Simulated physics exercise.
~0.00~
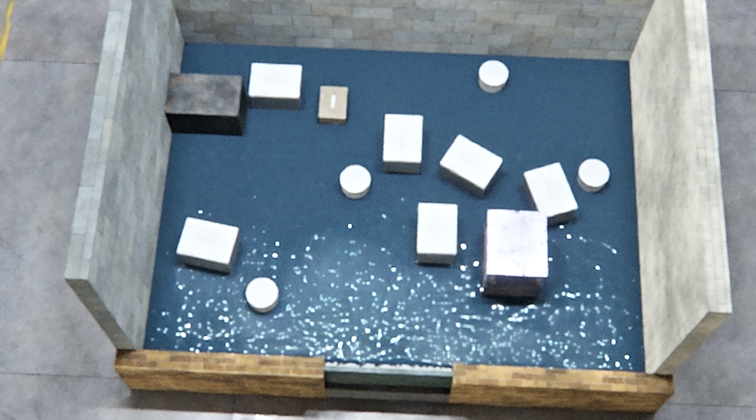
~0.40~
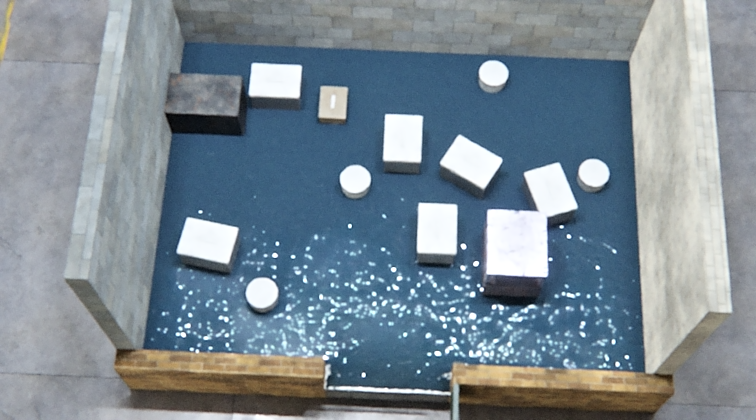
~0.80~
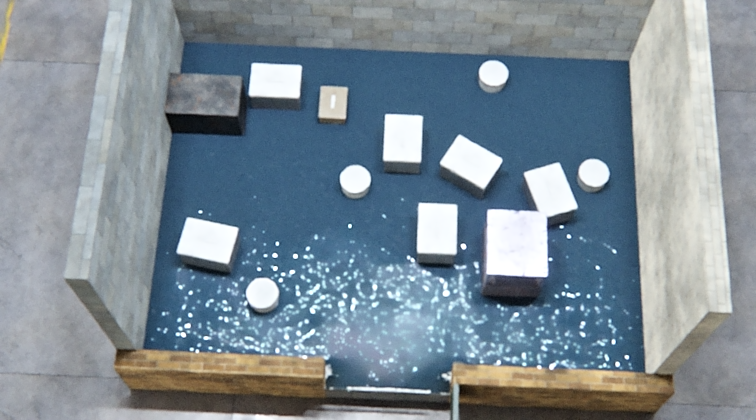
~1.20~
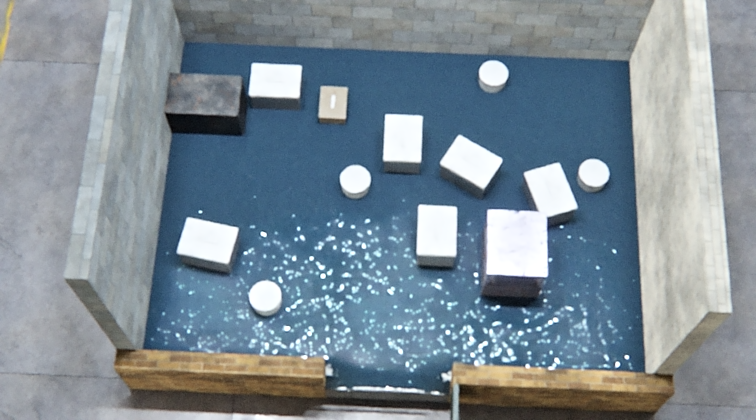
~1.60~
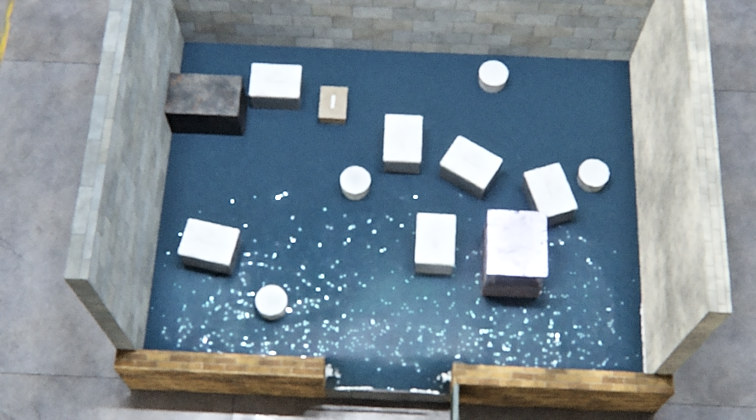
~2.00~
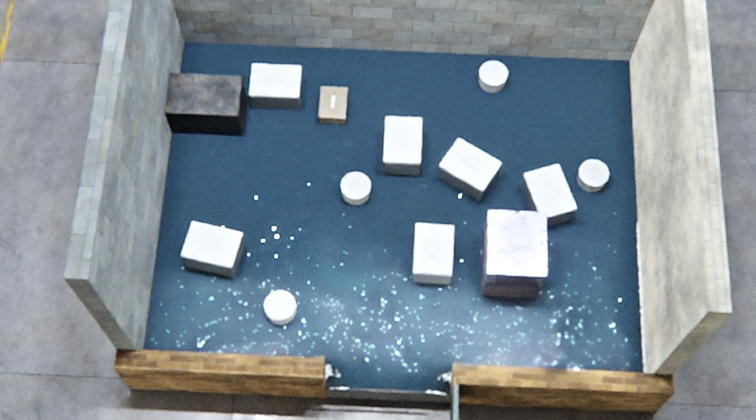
The clip opens on a high view of a walled room covered in dark blue water, with white blocks and round tubs scattered about. A gap opens at the bottom edge and glints shift across the surface. Then a round tub at lower left drifts down and right, while a middle block slides slightly toward the opening.
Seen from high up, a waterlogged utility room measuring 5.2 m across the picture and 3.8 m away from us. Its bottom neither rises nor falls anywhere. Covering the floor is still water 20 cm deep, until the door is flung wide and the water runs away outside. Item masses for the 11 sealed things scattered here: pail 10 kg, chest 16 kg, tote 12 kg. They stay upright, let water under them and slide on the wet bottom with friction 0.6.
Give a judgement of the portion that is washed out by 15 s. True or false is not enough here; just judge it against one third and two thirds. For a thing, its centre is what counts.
It lies between the two marks.
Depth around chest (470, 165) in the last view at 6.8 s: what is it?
Around 16 centimetres.
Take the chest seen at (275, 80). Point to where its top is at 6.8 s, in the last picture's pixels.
It should be close to pixel (273, 120).
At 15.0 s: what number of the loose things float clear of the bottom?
At that moment 3.
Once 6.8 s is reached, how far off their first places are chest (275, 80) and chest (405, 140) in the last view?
50 cm; 80 cm.
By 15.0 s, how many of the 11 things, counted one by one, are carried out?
It comes to 6 of them.
After 3.0 s 0 of 11 are out; 11 afloat.
After 6.8 s 2 of 11 are out; 9 afloat.
After 11.0 s 3 of 11 are out; 8 afloat.
After 15.0 s 6 of 11 are out; 3 afloat.
